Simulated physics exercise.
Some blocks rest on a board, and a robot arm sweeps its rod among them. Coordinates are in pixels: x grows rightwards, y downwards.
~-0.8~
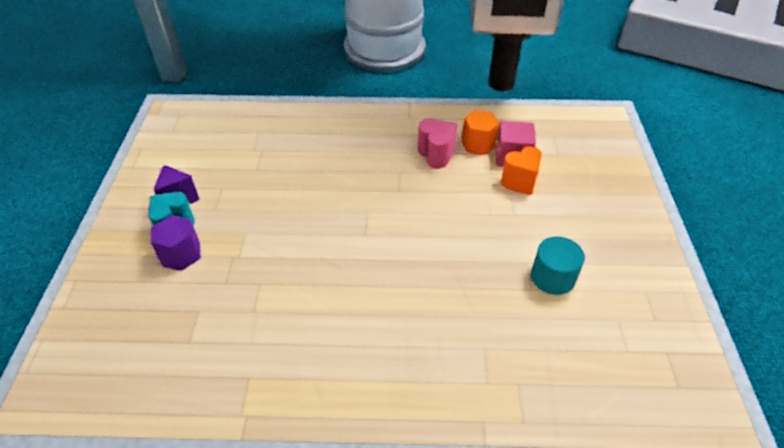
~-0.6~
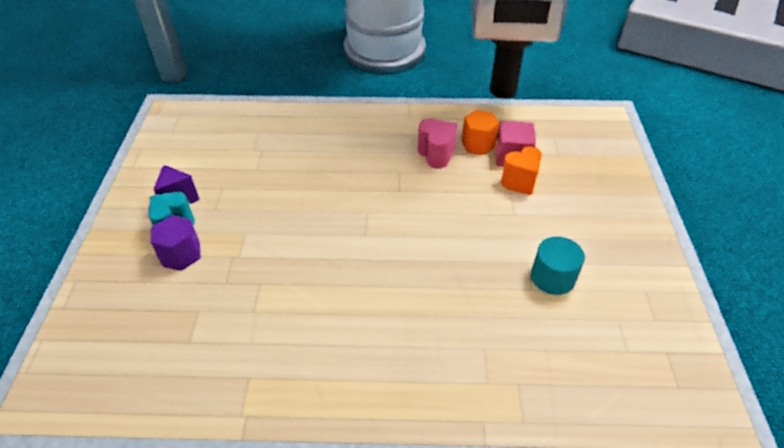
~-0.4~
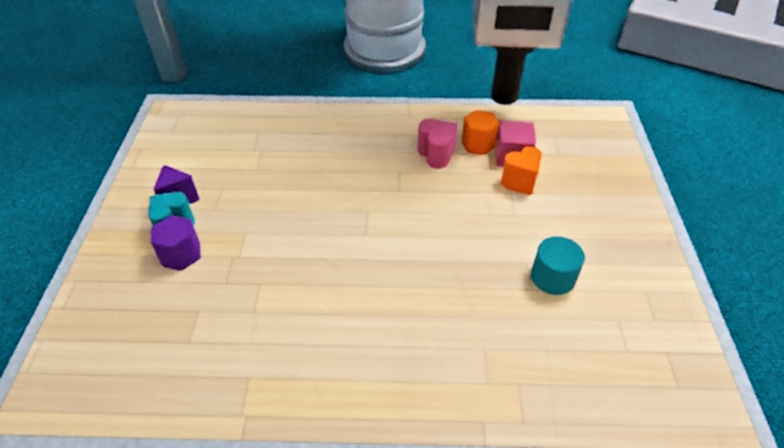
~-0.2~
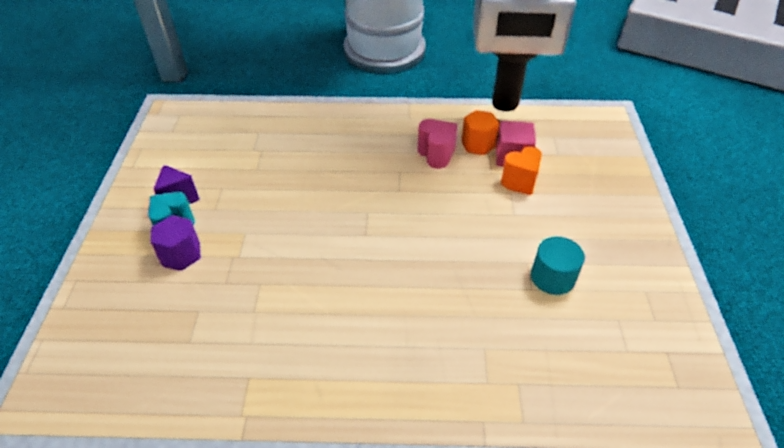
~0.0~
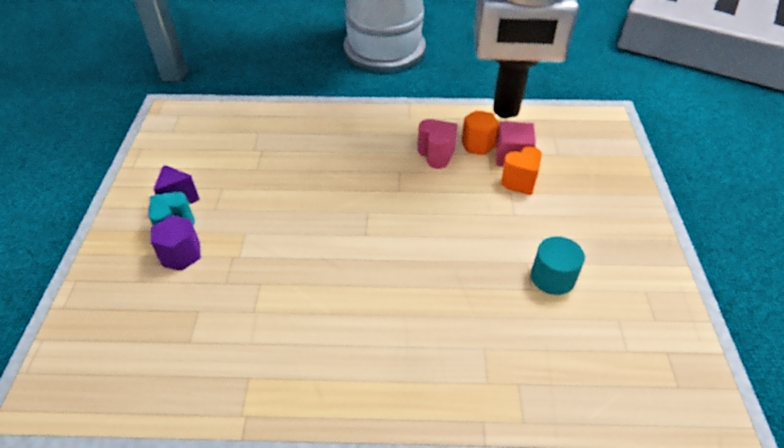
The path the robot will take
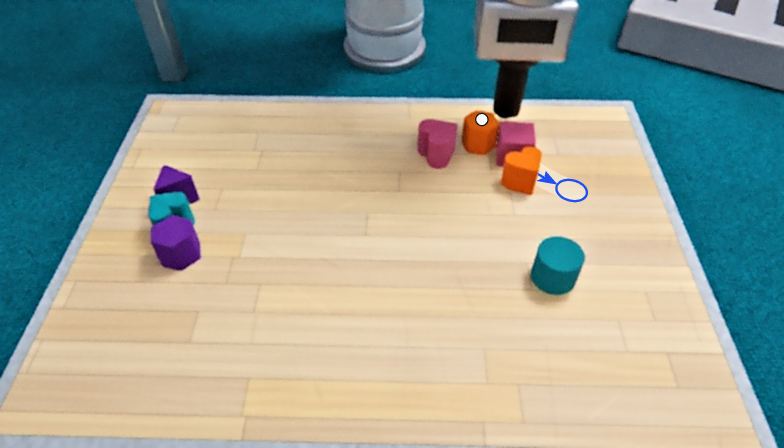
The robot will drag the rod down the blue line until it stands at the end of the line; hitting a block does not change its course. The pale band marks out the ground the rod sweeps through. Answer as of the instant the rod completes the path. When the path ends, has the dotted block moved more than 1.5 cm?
No, it doesn't check out.
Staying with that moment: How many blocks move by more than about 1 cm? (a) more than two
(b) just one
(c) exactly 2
That would be c.
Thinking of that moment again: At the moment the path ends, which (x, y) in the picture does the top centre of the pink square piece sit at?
I'd expect the centre of its top face to be at (562, 184).
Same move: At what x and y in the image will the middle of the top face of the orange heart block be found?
The middle of its upper face should be somewhere near (543, 202).
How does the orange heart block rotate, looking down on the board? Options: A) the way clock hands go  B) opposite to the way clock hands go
I'll go with A - the way clock hands go.
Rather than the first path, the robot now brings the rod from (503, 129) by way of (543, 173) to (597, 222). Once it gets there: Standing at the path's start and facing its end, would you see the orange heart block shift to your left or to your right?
Over to the right.
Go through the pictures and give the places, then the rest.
The first frame shows tip of the rod at (501, 85), middles of tops, orange hexagon at (482, 120), pink square piece at (518, 132), orange heart block at (526, 158).
The second frame shows rod at (502, 92), nothing pushed.
The third frame shows rod at (504, 99), nothing pushed.
The fourth frame shows rod at (505, 105), nothing pushed.
The fifth frame shows rod at (506, 112), orange hexagon at (482, 120), pink square piece at (518, 132), orange heart block at (526, 158).
The line goes from (503, 129) by way of (513, 152) and (537, 173) to (572, 190); the dot is on the orange hexagon.
On the path given first. One third of the way, rod at (518, 135); pink square piece at (531, 149); orange heart block at (534, 171), turned 20° clockwise.
Two thirds of the way, rod at (542, 157); pink square piece at (551, 173); orange heart block at (542, 195), turned 40° clockwise.
At the end, rod at (577, 173); orange hexagon unmoved; pink square piece at (562, 184), turned 30° clockwise; orange heart block at (543, 202), turned 60° clockwise.
